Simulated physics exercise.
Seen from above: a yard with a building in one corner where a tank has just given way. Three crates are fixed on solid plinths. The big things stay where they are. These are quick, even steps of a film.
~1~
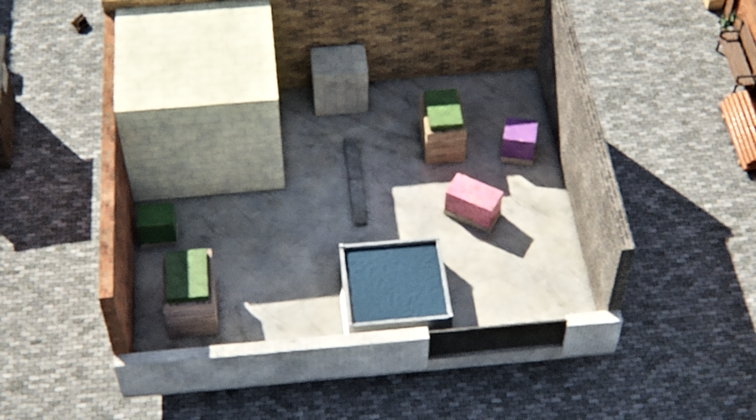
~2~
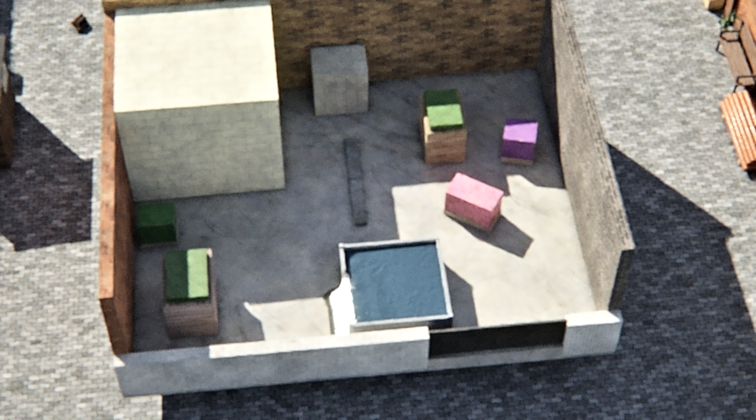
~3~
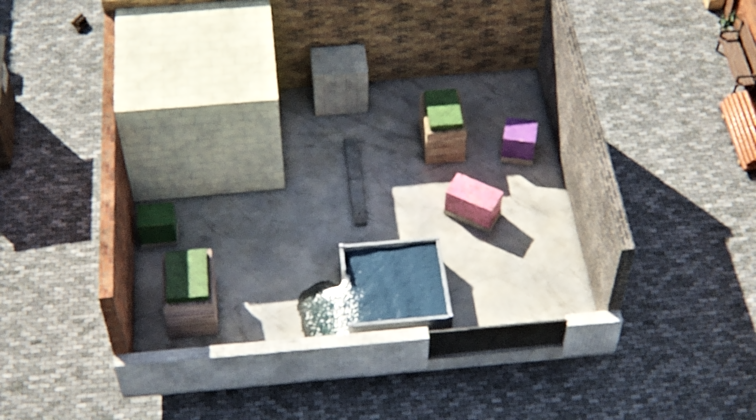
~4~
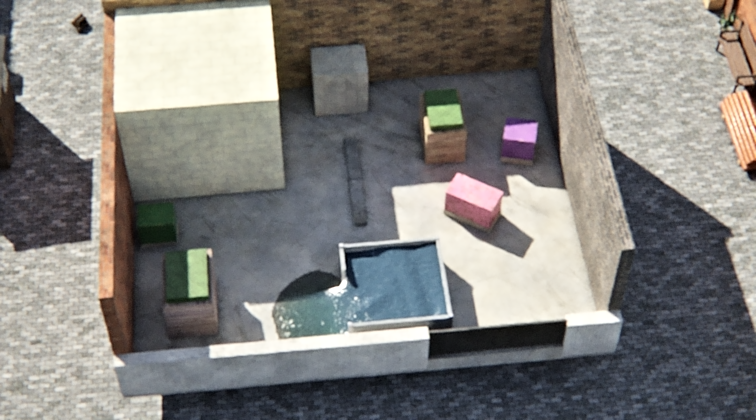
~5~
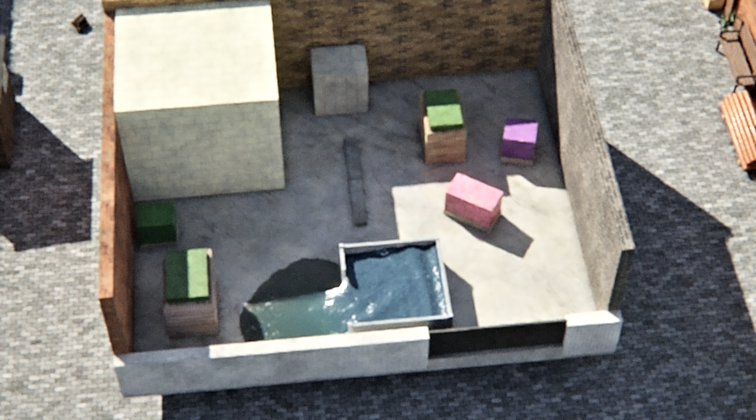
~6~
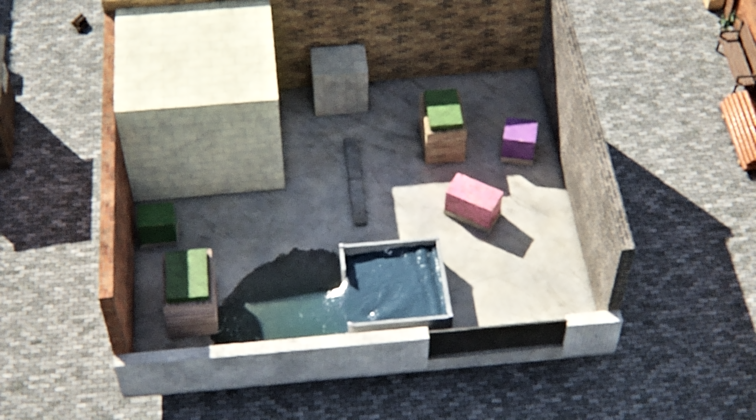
Water burst from the left side of an open tank in a walled yard, foaming at first, then spread leftward across the pale floor in a widening dark pool toward a green-topped planter.
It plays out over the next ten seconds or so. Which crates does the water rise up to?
In the end: The purple crate stays dry; the pink crate stays dry; the green crate gets wet.
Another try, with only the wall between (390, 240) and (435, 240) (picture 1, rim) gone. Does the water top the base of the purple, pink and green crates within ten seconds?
One by one: Purple crate keeps dry, pink crate gets wet, green crate escapes it.
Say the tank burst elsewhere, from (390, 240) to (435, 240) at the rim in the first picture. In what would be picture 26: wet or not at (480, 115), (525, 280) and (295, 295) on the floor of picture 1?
In that order: Awash, under water, no water.
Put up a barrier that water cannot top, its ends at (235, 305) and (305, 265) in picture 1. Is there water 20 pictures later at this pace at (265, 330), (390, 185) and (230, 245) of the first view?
One after the other: Flooded, dry, covered.
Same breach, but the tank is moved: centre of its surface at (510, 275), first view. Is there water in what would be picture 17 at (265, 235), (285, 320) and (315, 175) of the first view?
One after the other: Under water, under water, clear.
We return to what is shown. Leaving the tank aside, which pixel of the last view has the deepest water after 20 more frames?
At about (144, 255).
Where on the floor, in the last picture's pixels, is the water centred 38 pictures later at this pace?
I would point to (256, 275).
A moment on, water covers 15 % of the floor; the purple crate not reached, the pink crate not reached, the green crate not reached.
Next, water covers 25 % of the floor; the purple crate not reached, the pink crate not reached, the green crate water round its plinth.
Then, water covers 30 % of the floor; the purple crate not reached, the pink crate not reached, the green crate water round its plinth.
Later, water covers 45 % of the floor; the purple crate not reached, the pink crate not reached, the green crate water round its plinth.
In the end, water covers 65 % of the floor; the purple crate stayed above the water, the pink crate stayed above the water, the green crate was topped.
